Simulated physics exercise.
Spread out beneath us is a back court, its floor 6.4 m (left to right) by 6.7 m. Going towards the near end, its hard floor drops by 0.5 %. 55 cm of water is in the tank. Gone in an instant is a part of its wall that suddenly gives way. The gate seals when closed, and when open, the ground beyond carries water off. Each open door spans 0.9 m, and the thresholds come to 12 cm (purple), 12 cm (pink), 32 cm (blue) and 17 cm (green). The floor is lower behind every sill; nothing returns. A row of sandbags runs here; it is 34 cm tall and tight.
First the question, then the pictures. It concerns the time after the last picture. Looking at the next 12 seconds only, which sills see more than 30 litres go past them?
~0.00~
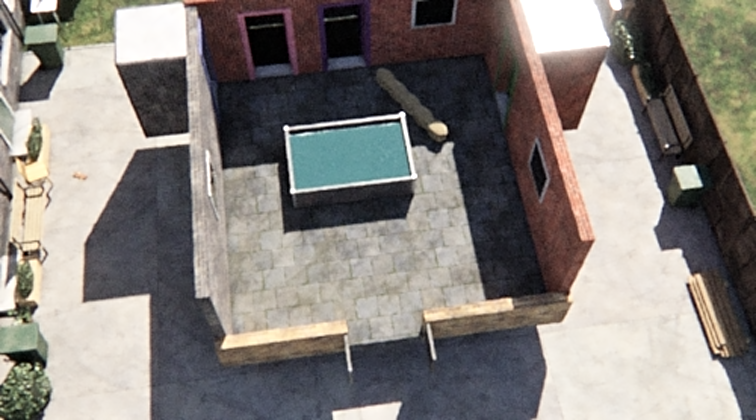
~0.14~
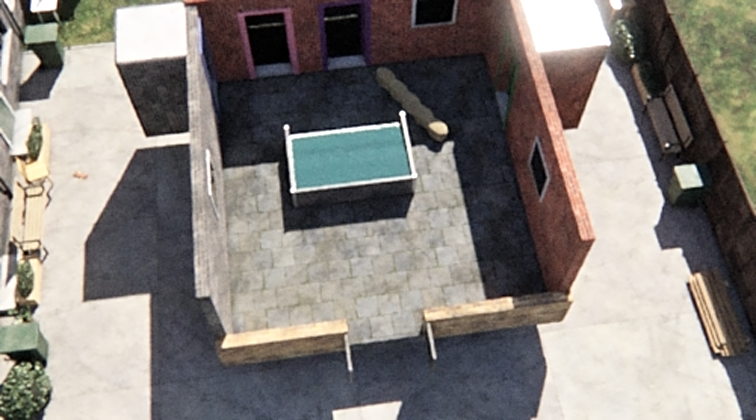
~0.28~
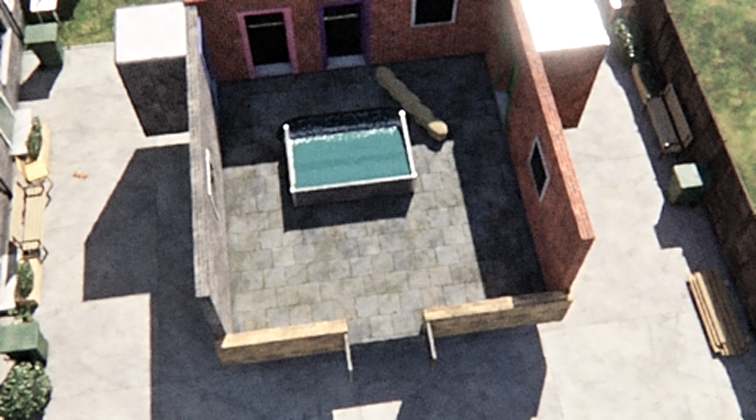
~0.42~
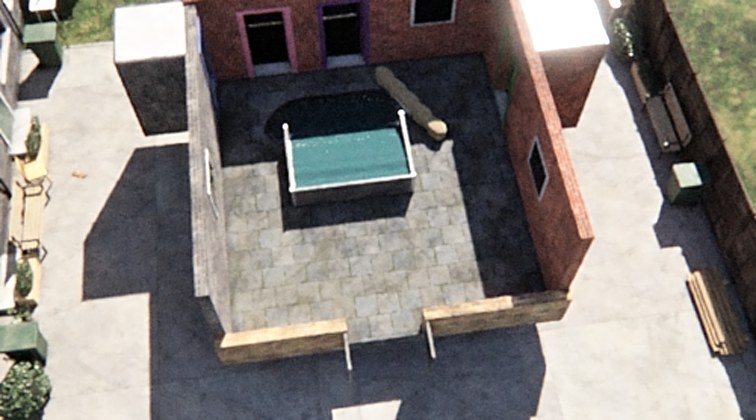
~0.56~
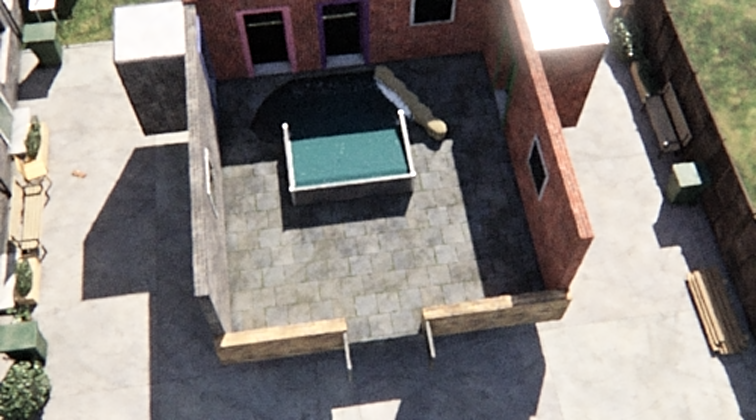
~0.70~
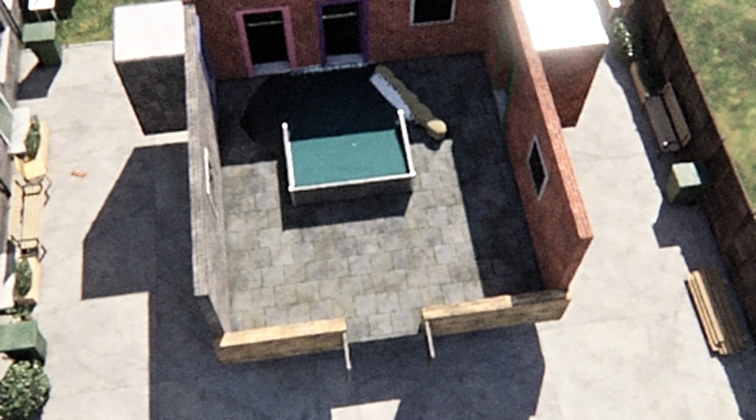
Over those seconds, the purple door sees more than 30 litres; the pink door sees more than 30 litres; the blue door sees 30 litres or less; the green door sees 30 litres or less.
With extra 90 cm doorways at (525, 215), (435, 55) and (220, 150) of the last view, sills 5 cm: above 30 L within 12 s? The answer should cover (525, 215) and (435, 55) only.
Order as listed: Respected and respected.
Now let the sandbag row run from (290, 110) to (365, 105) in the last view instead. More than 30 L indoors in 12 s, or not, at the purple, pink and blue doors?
Then, at the purple door it's not exceeded, at the pink door it's not exceeded, at the blue door it's not exceeded.
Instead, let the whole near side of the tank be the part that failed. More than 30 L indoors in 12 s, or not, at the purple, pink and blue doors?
In that case, purple door: Less than that, pink door: Less than that, blue door: Less than that.
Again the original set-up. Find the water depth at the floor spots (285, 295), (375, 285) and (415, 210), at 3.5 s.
About 0, 0 and 1 cm respectively.
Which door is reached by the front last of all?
The green door is last.
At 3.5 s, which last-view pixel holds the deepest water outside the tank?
Close to pixel (217, 98).
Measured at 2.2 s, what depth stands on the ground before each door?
In cm: Purple 32, pink 23, blue 21, green 0.
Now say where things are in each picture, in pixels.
The tank at (349, 155) is whole and still, 55 cm deep, in the first frame.
Water pours out on the tank's far side and has run 1.3 m, to a hidden place; typically 4 cm deep outside, 55 cm at the tank's back, in the second frame.
Water pours out on the tank's far side and has run 1.5 m, to (405, 116); typically 10 cm deep outside, 55 cm at the tank's back, in the third frame.
Water pours out on the tank's far side and has run 1.7 m, to (274, 117); typically 9 cm deep outside, 53 cm at the tank's back, in the fourth frame.
Water pours out on the tank's far side and has run 2.0 m, to (267, 103); typically 8 cm deep outside, 47 cm at the tank's back, in the fifth frame.
Water pours out on the tank's far side and has run 2.4 m, to (277, 74); typically 9 cm deep outside, 46 cm at the tank's back, in the sixth frame.
After 1.4 s water covers 20 % of the floor and is deepest (43 cm) near (338, 72); purple door 40 cm at the sill, 101 L in, pink door 24 cm at the sill, 14 L in, blue door not reached, green door not reached.
After 2.2 s water covers 25 % of the floor and is deepest (32 cm) near (216, 85); purple door 32 cm at the sill, 259 L in, pink door 23 cm at the sill, 51 L in, blue door 21 cm at the sill, 0 L in, green door not reached.
After 3.5 s water covers 40 % of the floor and is deepest (24 cm) near (217, 98); purple door 17 cm at the sill, 347 L in, pink door 13 cm at the sill, 78 L in, blue door 23 cm at the sill, 0 L in, green door 4 cm at the sill, 0 L in.
After 7.0 s water covers 70 % of the floor and is deepest (12 cm) near (232, 347); purple door 6 cm at the sill, 356 L in, pink door 7 cm at the sill, 83 L in, blue door 8 cm at the sill, 0 L in, green door 2 cm at the sill, 0 L in.
After 12.0 s water covers 95 % of the floor and is deepest (6 cm) near (232, 347); purple door 6 cm at the sill, 356 L in, pink door 5 cm at the sill, 83 L in, blue door 5 cm at the sill, 0 L in, green door 2 cm at the sill, 0 L in.
